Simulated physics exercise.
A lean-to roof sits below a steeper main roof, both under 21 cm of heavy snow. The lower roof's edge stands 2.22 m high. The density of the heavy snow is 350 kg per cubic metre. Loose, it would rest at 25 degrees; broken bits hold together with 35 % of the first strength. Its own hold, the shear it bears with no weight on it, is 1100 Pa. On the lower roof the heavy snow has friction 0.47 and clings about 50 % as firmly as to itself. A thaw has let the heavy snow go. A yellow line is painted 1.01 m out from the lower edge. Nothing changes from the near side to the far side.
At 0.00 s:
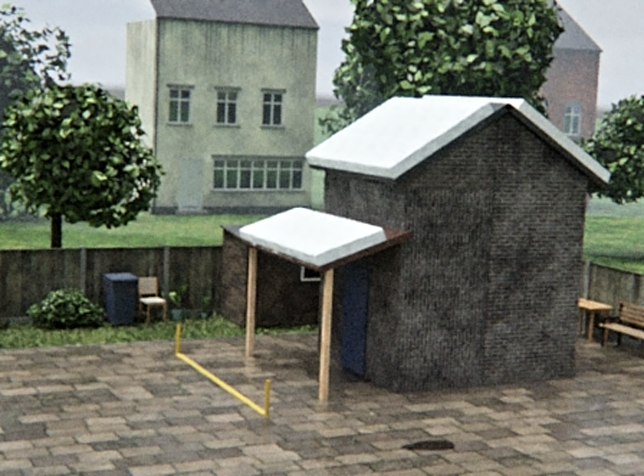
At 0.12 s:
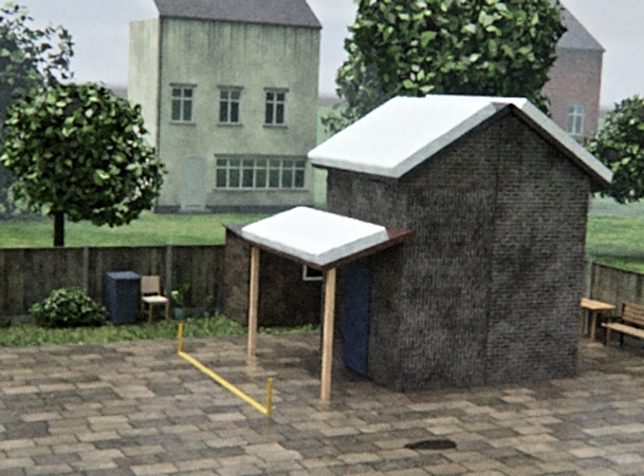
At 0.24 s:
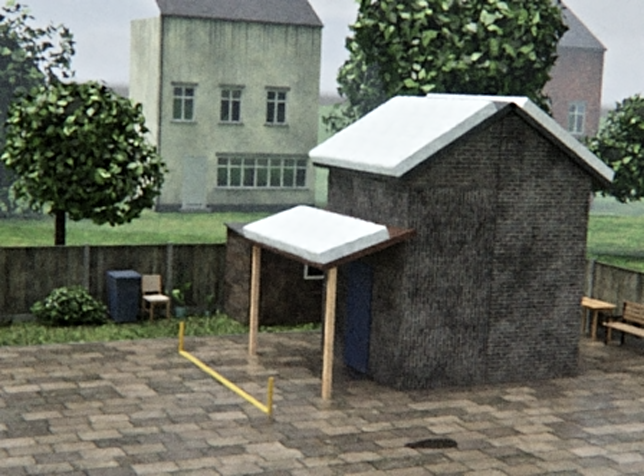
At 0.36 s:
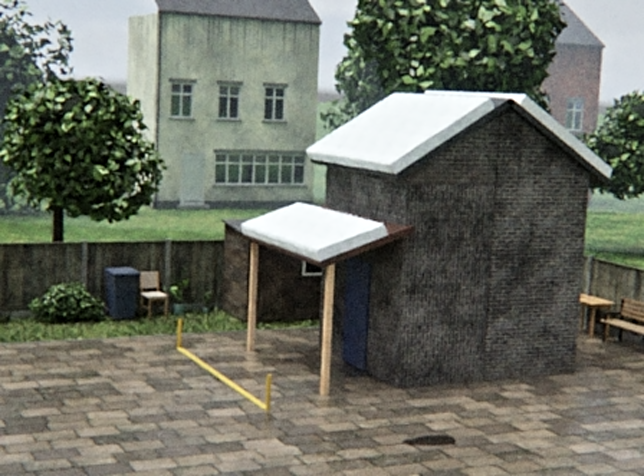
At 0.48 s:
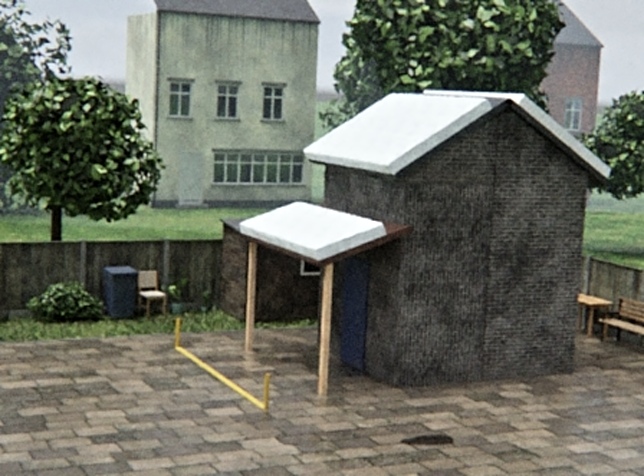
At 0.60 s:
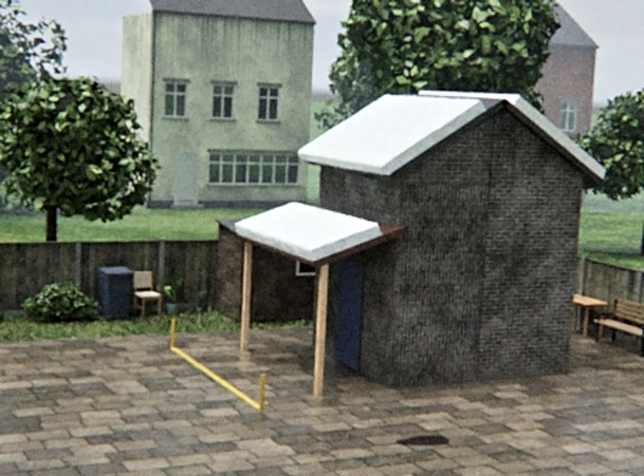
A dark brick outbuilding with a steep snow-covered roof stands in a paved yard, seen from slightly above and at an angle. A lower snow-topped lean-to on wooden posts covers its blue door at left, beside a yellow bar, with a fence, trees, a pale green house and wooden benches around. The snow barely shifts on the roofs, while the view wavers slightly.
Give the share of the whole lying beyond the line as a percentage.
The share of the whole lying beyond the line is near 6 %.
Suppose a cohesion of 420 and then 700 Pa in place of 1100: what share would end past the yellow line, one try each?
In that order: 35 %, 20 %.
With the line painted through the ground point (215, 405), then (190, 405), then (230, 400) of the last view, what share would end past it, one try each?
In that order: 0 %, 0 %, 2 %.
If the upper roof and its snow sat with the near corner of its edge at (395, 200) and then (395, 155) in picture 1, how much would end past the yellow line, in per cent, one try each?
In turn about 0 %, 20 %.
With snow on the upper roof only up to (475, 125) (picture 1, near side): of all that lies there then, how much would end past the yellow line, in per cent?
In that case some 0 per cent.
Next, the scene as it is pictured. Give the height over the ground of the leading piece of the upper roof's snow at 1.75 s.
About 2.6 m.
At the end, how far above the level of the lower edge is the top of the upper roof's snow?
Some 0.9 m.
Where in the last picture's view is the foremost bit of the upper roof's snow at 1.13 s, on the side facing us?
Around (365, 213).
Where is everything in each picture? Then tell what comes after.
Foremost bit of the heavy snow at (394, 176), in the first frame.
Foremost bit of the heavy snow at (397, 165), its middle shifted 4 mm, in the second frame.
Foremost bit of the heavy snow at (397, 168), its middle shifted 1.3 cm, in the third frame.
Foremost bit of the heavy snow at (395, 166), its middle shifted 2.9 cm, 1 % of it past the upper edge, in one piece, in the fourth frame.
Foremost bit of the heavy snow at (392, 166), its middle shifted 5.5 cm, 2 % of it past the upper edge, in one piece, in the fifth frame.
Foremost bit of the heavy snow at (386, 168), its middle shifted 9.3 cm, 4 % of it past the upper edge, in one piece, in the sixth frame.
After 1.13 s, none is below the lower edge and 0 % is past the line.
After 1.75 s, none is below the lower edge and 0 % is past the line.
After 2.38 s, none is below the lower edge and 0 % is past the line.
After 3.00 s, 4 % is below the lower edge and 0 % is past the line.
After 4.70 s, 41 % is below the lower edge and 6 % is past the line.
